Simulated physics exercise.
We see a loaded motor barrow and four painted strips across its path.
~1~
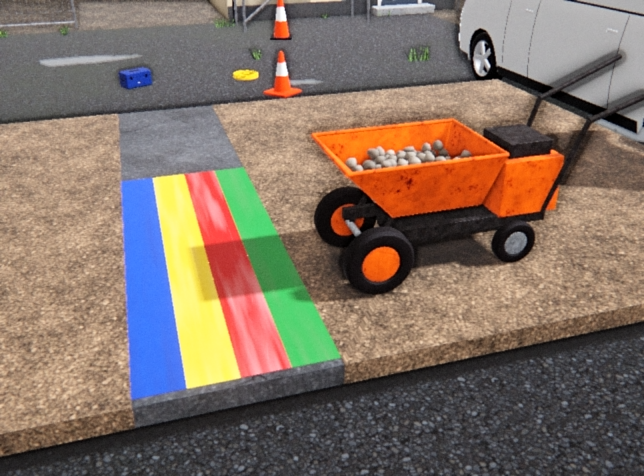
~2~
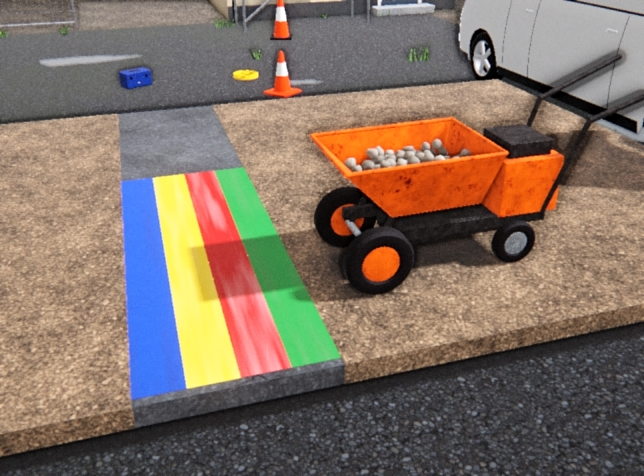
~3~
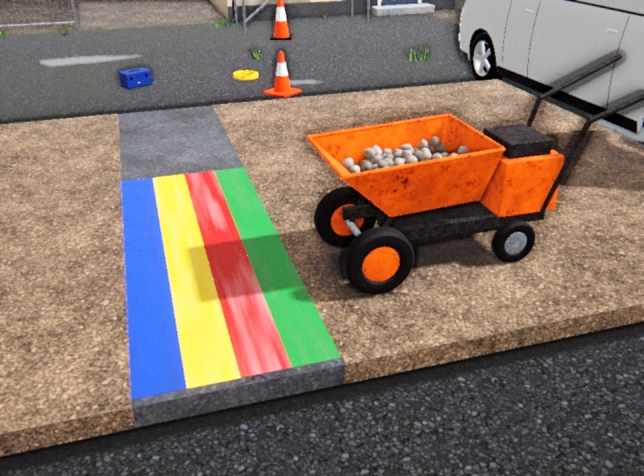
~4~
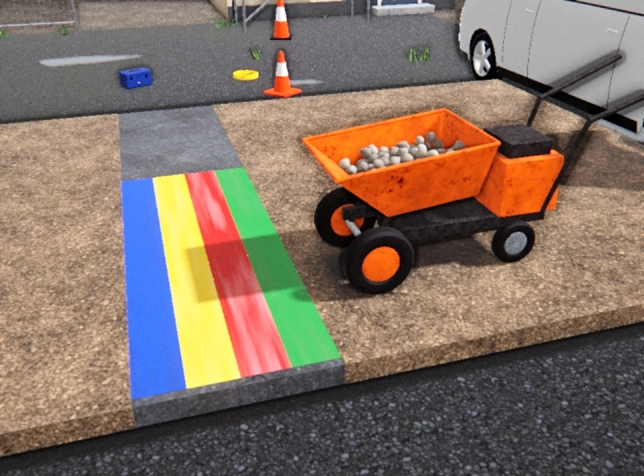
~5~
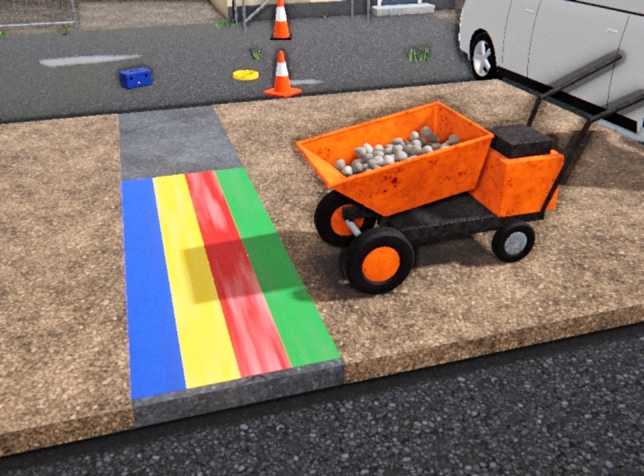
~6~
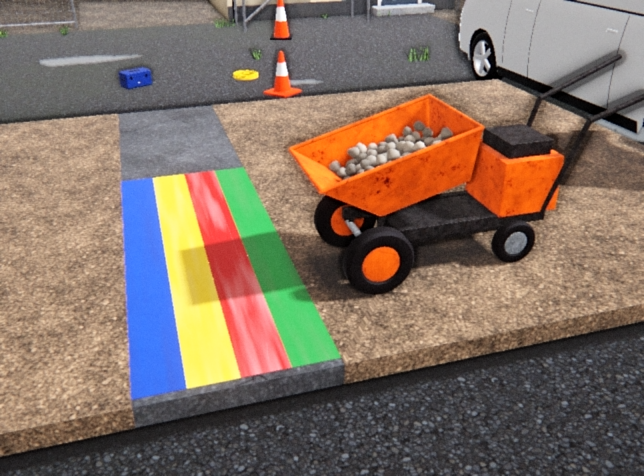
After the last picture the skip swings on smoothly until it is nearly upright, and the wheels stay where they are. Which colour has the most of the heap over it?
The heap favours the red strip.
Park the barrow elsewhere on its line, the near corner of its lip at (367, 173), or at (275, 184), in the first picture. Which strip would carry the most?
One: The red strip. Two: Blue.
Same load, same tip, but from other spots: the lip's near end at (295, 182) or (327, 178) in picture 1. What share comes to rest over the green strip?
About 0 and 0 per cent.
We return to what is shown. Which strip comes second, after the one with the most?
It is yellow.
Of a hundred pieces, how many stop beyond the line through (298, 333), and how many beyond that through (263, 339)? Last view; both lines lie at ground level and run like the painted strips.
First some 90, then 70 per cent.
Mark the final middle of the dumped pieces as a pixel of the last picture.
Near (222, 285).
Soon, skip tipped steeply; all in the skip.
A while on, skip tipped steeply; most in the skip; a stray few over the green strip; about a quarter over the red strip; a stray few over the yellow strip.
Towards the end, skip tipped right over; a small part in the skip; a small part over the green strip; about half over the red strip; about a quarter over the yellow strip; a small part over the blue strip; a stray few off the paint.
Finally, skip tipped right over; a small part in the skip; a small part over the green strip; about half over the red strip; about a quarter over the yellow strip; a small part over the blue strip; a stray few off the paint.
